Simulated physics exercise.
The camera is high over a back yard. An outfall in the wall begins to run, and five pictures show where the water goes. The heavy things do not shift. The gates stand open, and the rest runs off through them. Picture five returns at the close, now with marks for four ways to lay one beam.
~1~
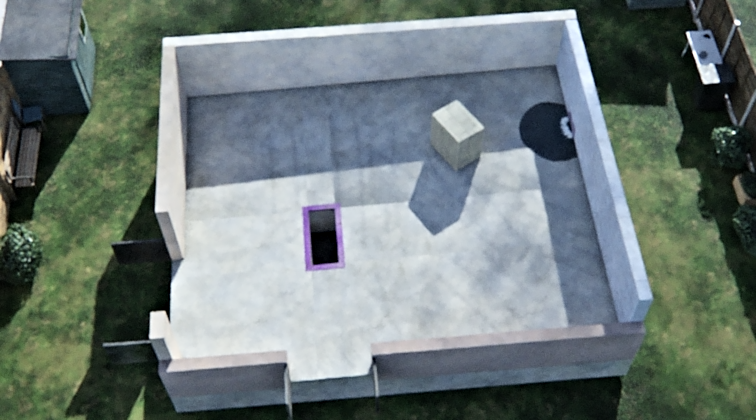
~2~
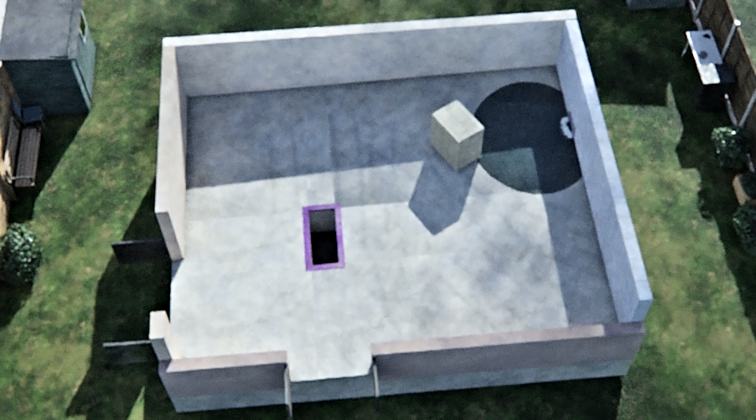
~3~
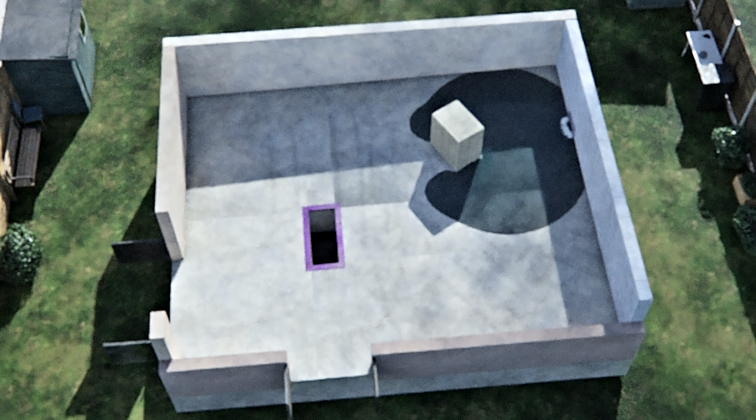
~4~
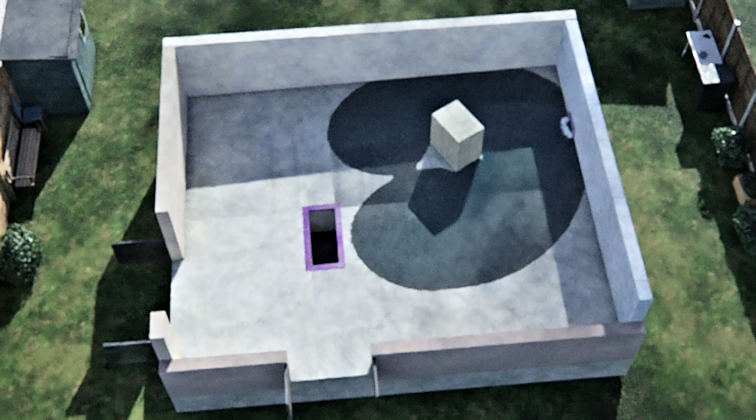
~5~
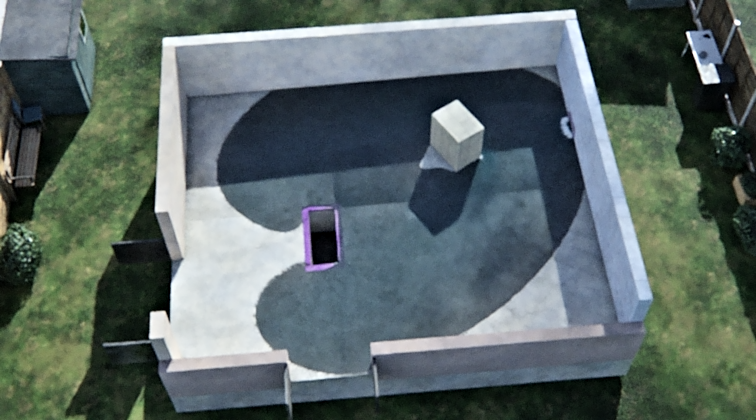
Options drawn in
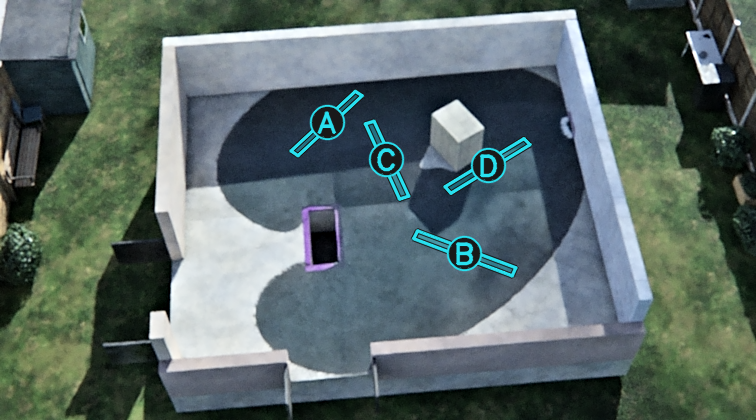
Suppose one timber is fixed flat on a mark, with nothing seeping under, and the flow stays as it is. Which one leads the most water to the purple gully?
It is B.
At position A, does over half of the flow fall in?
No.
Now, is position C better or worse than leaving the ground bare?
It is worse.
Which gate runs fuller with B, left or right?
The left gate.
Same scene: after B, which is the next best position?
It is A.
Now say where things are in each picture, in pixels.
Outfall at (572, 125); purple gully at (323, 237); open gate at (331, 366); open gate at (183, 306); water covers 3 % of the ground and shows as far out as (524, 123); purple gully still dry.
Water covers 9 % of the ground and shows as far out as (483, 161); purple gully still dry.
Water covers 19 % of the ground and shows as far out as (430, 192); purple gully still dry.
Water covers 37 % of the ground and shows as far out as (366, 256); purple gully still dry.
Water covers 66 % of the ground and shows as far out as (265, 325); purple gully taking water.
On the marked copy, A from (294, 153) to (358, 93); B from (415, 234) to (513, 271); C from (369, 122) to (404, 197); D from (448, 190) to (526, 141).
With A, about 23 % of the stream runs into the purple gully, about 77 % out by the gates.
With B, about 35 % of the stream runs into the purple gully, about 65 % out by the gates.
With C, about 14 % of the stream runs into the purple gully, about 86 % out by the gates.
With D, about 16 % of the stream runs into the purple gully, about 84 % out by the gates.
